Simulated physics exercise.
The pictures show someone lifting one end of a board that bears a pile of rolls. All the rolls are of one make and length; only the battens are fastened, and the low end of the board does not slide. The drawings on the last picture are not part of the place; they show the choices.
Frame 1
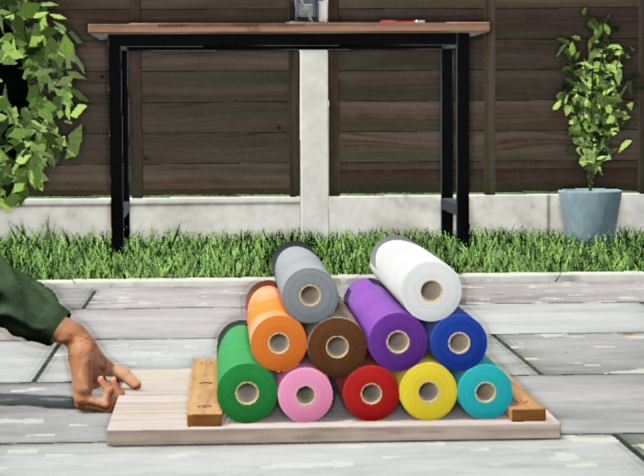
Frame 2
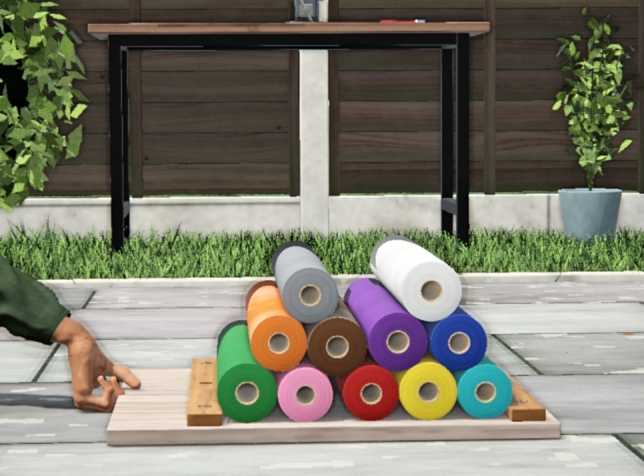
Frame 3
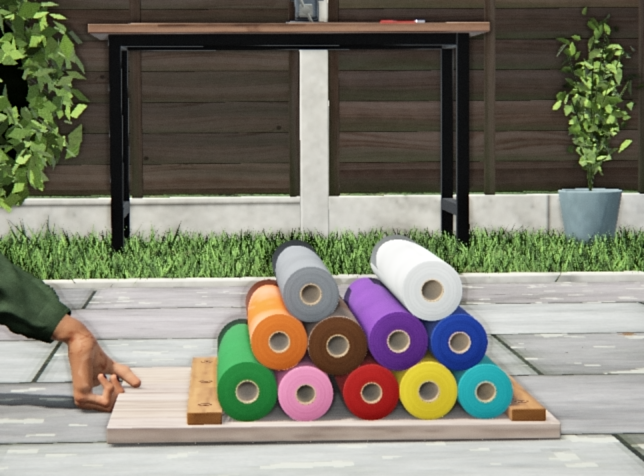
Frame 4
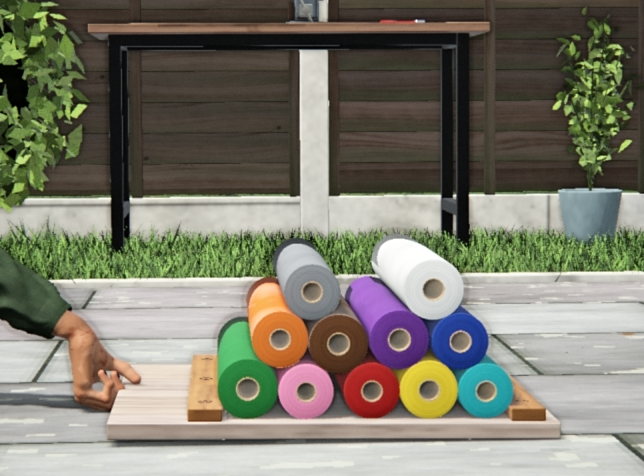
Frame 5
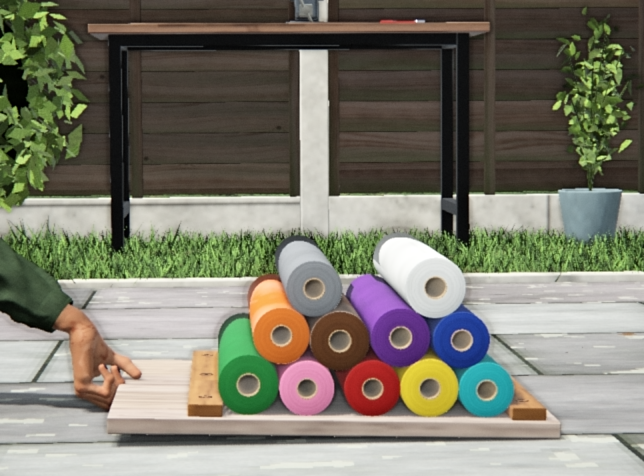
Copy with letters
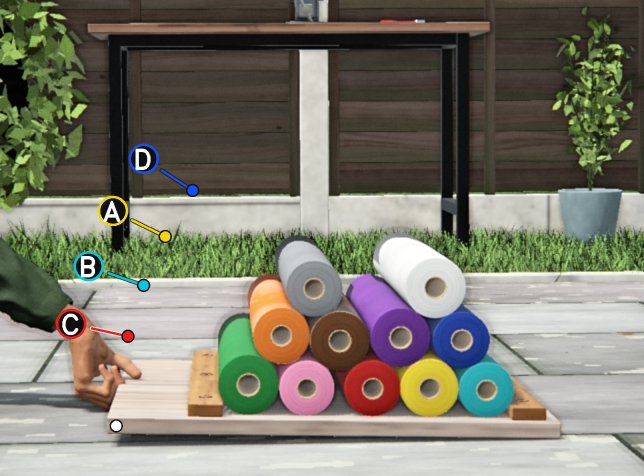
A hand in a dark green sleeve slowly raises the left end of a pale board by a slight amount, the stacked rolls tilting with it, while the view stays still. Green, pink, red, yellow and turquoise rolls lie between two wooden battens, with orange, brown, purple and blue above and grey and white on top. The paved yard is seen from low in front, with a table, grass and dark fence behind.
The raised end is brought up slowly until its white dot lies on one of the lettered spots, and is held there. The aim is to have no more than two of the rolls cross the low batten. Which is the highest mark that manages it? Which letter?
Up to B.
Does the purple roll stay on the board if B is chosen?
Yes.
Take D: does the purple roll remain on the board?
No.
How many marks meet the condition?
The number is two.
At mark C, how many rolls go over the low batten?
It comes to none.
On the copy, A at (165, 236); B at (144, 285); C at (128, 337); D at (193, 190); the white dot at (117, 426).
On B. First, board at 14°.
Then, board at 20°.
Finally, board at 20°, none over the low batten.
By contrast, A six over the low batten; C none over the low batten; D eleven over the low batten.
